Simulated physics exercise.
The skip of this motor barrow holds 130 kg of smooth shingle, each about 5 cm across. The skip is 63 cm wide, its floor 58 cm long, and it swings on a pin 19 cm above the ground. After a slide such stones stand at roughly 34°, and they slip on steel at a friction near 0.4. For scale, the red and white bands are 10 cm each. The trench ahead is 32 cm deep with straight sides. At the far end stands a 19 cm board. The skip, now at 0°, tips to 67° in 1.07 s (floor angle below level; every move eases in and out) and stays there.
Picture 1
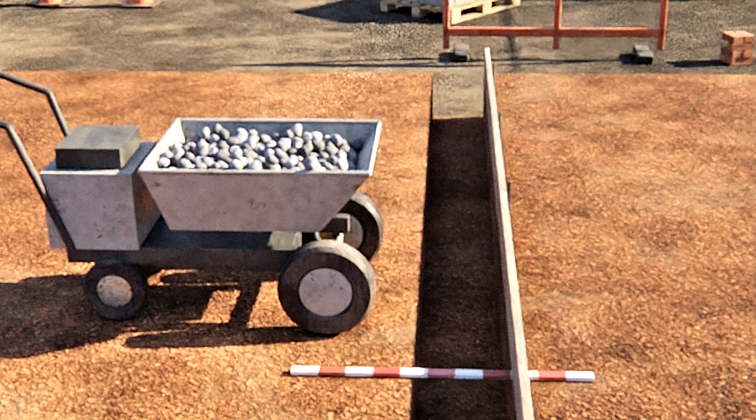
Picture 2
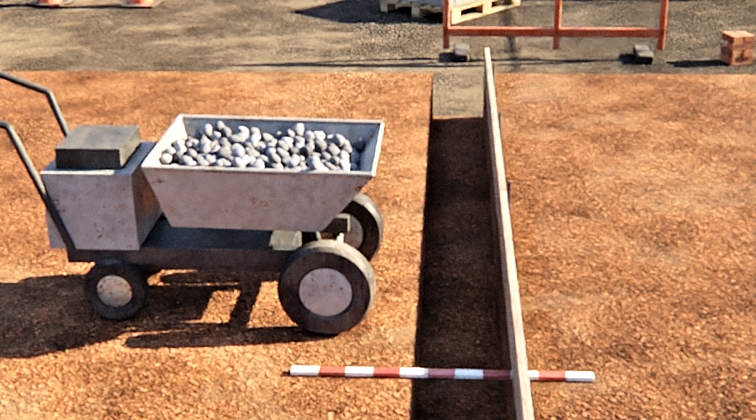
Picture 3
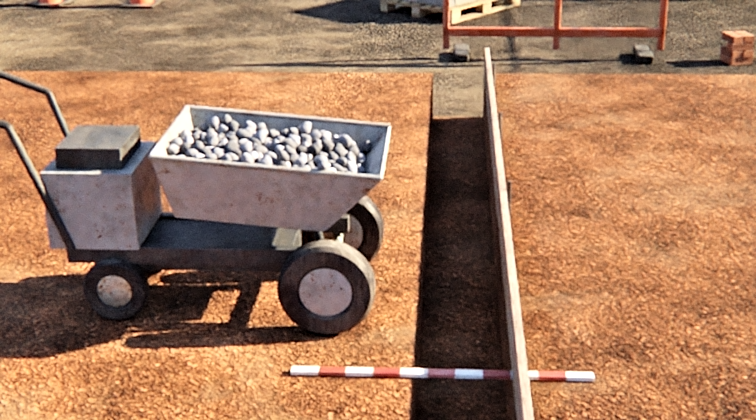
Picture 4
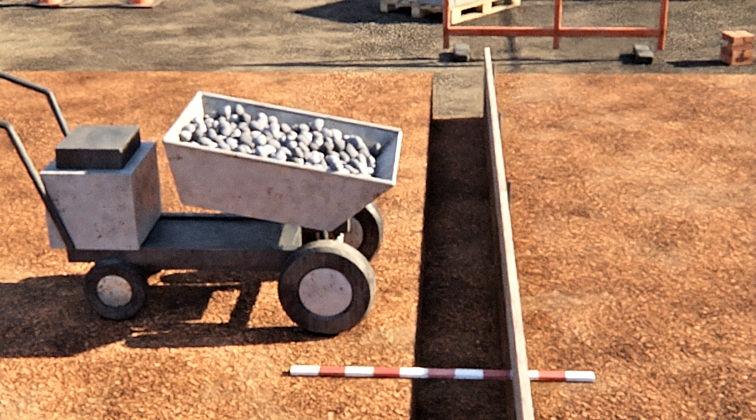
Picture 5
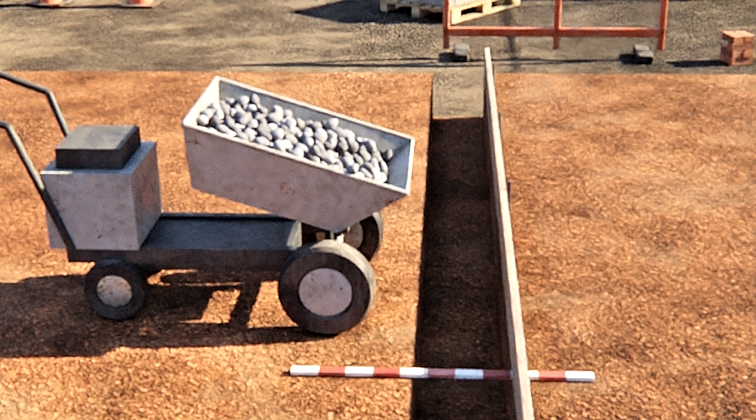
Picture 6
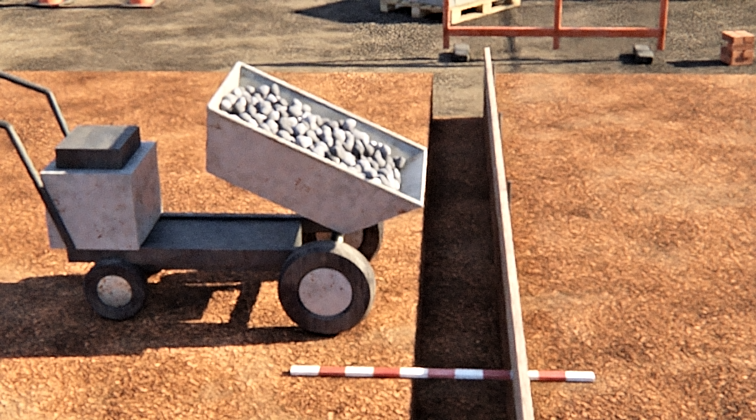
On a patch of reddish-brown gravel, a motor barrow loaded with smooth grey stones stands still beside a straight trench lined by an upright board, while its skip gradually tilts, the left end rising and the right lip lowering.
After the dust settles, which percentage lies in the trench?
About 76 per cent.
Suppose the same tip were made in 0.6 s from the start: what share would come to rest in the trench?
Then about 65 per cent.
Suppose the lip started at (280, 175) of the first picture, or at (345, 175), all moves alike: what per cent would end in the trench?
About 90 and 95 per cent.
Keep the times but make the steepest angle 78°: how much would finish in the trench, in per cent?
It would be near 85 per cent.
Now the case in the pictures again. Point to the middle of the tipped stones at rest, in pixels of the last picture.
Near (480, 349).
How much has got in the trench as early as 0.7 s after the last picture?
Some 30 per cent.
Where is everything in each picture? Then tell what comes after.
In the first frame, lip at (370, 174), floor tilted 0°, highest stones at (254, 143).
In the second frame, lip at (373, 175), floor tilted 1°, highest stones at (228, 141).
In the third frame, lip at (381, 179), floor tilted 5°, highest stones at (220, 136).
In the fourth frame, the skip is at 11°, its lip at (393, 185); the top of the load is at (218, 123).
In the fifth frame, the skip is at 18°, its lip at (408, 194); the top of the load is at (229, 109).
In the sixth frame, the skip is at 26°, its lip at (422, 206); the top of the load is at (245, 98).
Then, 0.4 s after the last picture the floor is at 56°, 100 % in the skip; the foremost stones are at (458, 238).
Then, 0.7 s after the last picture the floor is at 67°, 57 % in the skip, 32 % in the trench, 11 % past the trench; the foremost stones are at (579, 298).
Then, 1.1 s after the last picture the floor is at 67°, 21 % in the skip, 56 % in the trench, 24 % past the trench; the foremost stones are at (705, 294).
Then, 3.0 s after the last picture the floor is at 67°, 0 % in the skip, 76 % in the trench, 24 % past the trench; the foremost stones are past the picture's edge.
